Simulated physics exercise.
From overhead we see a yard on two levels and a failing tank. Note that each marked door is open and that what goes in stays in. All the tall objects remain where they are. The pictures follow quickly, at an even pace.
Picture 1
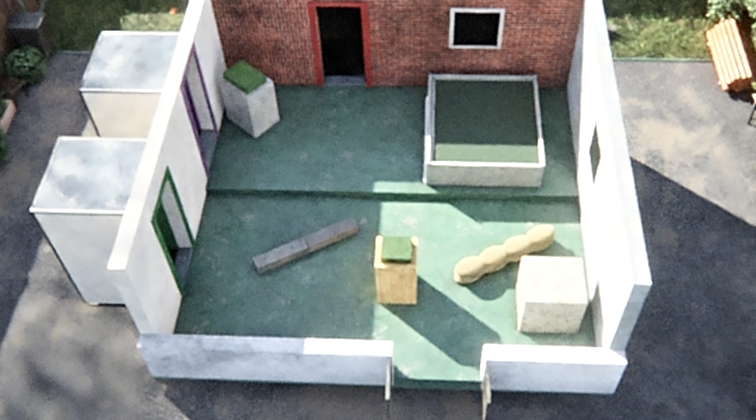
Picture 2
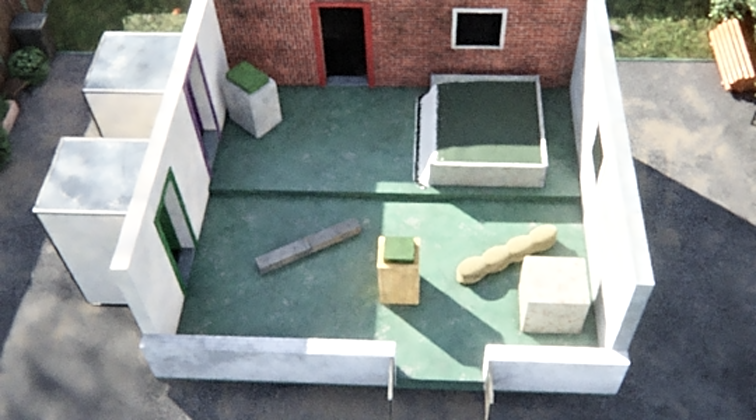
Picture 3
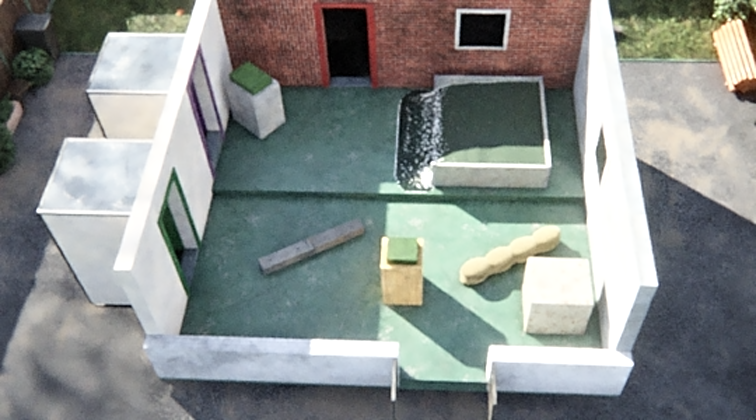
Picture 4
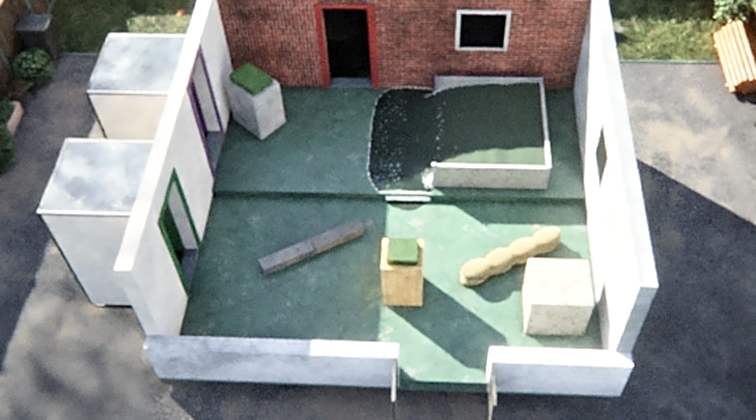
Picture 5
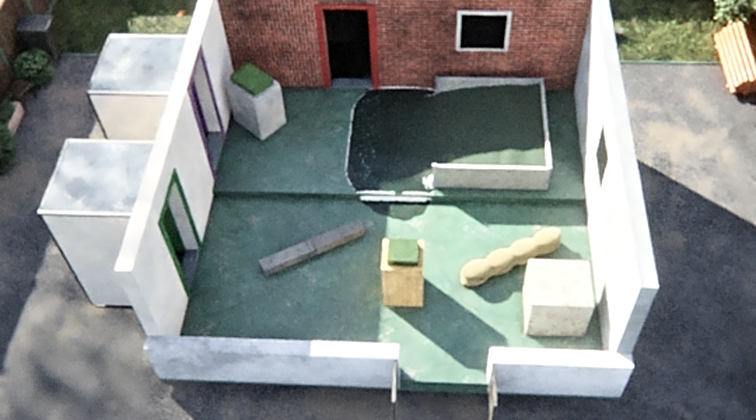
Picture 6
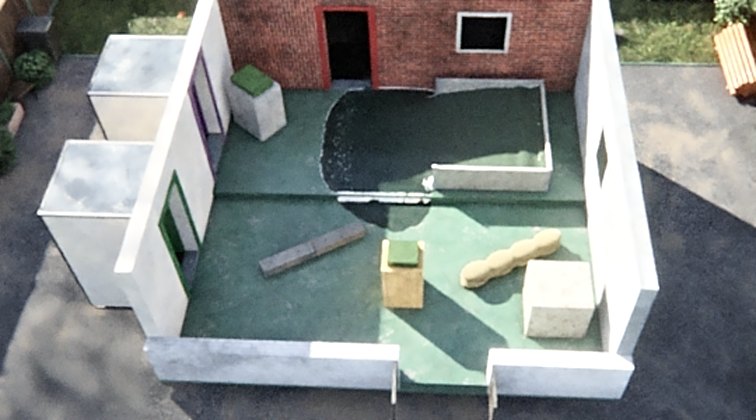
Dark water poured out of the open left side of a walled tank by the brick wall, spreading leftward across the green upper level, then slipping over the step's edge onto the lower level.
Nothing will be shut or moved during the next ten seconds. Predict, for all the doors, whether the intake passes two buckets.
Outcome: The red door will top two buckets. The purple door will not top two buckets. The green door will top two buckets.
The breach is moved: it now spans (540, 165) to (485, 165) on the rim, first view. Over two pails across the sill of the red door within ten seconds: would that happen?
What follows is that red door doesn't reach it.
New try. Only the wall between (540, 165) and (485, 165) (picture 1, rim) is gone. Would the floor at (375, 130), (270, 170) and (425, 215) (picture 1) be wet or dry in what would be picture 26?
As listed: Not flooded, free of water, flooded.
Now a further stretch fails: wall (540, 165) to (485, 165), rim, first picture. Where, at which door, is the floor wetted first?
It's the green door.
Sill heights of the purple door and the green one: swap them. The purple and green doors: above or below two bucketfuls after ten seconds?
As for the doors, the purple door overshoots and the green door comes in short.
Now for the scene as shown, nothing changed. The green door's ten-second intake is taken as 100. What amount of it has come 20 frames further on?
Some 15 per cent.
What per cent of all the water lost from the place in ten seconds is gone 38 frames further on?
My estimate is roughly 60 percent.
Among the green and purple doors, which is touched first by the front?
It is the purple door.
A moment on, water covers 30 % of the floor; the red door wet at the sill, nothing in, the purple door not reached, the green door not reached.
Next, water covers 40 % of the floor; the red door under two buckets in, the purple door wet at the sill, nothing in, the green door not reached.
Then, water covers 45 % of the floor; the red door over two buckets in, the purple door wet at the sill, nothing in, the green door under two buckets in.
Later, water covers 60 % of the floor; the red door far over two buckets in, the purple door wet at the sill, nothing in, the green door over two buckets in.
In the end, water covers 90 % of the floor; the red door far over two buckets in, the purple door wet at the sill, nothing in, the green door far over two buckets in.
